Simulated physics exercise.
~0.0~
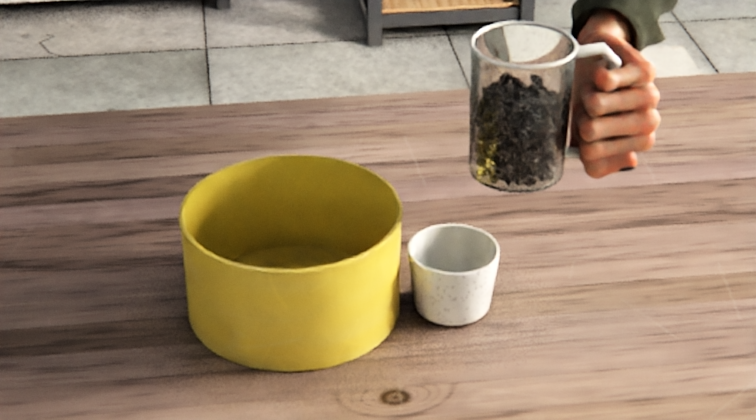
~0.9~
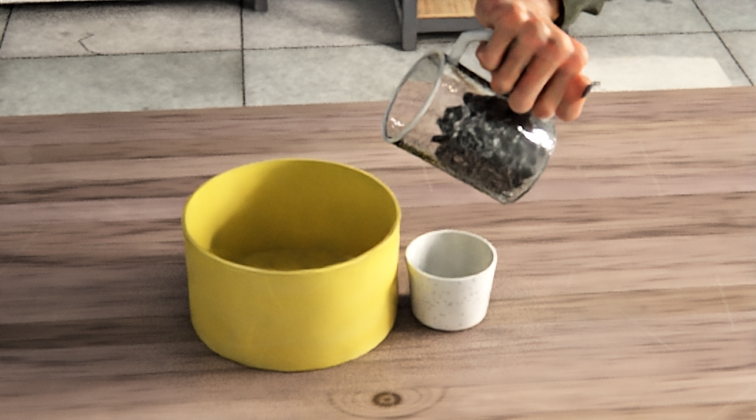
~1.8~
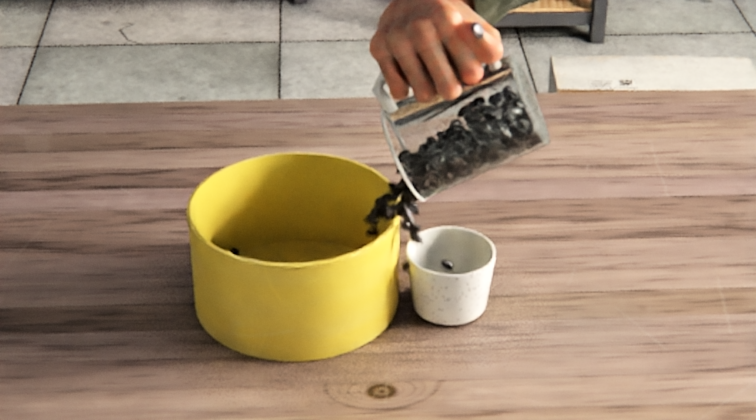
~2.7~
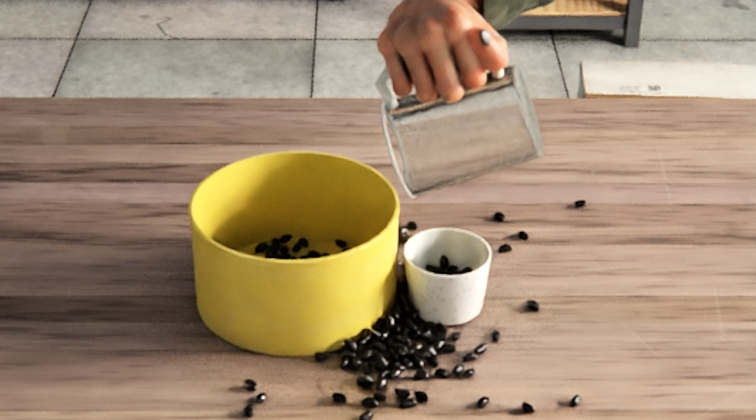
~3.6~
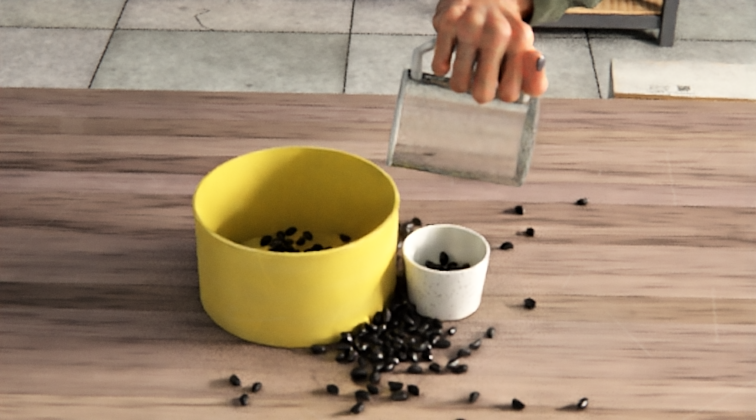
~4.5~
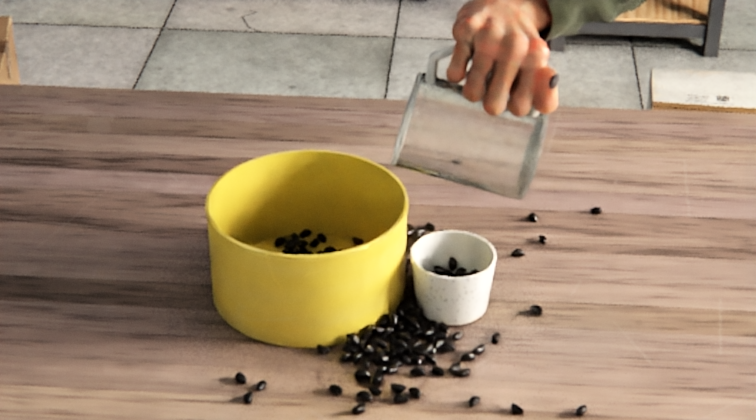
A hand tips black beans from a clear cup into a yellow pot, a white dish and across the table.
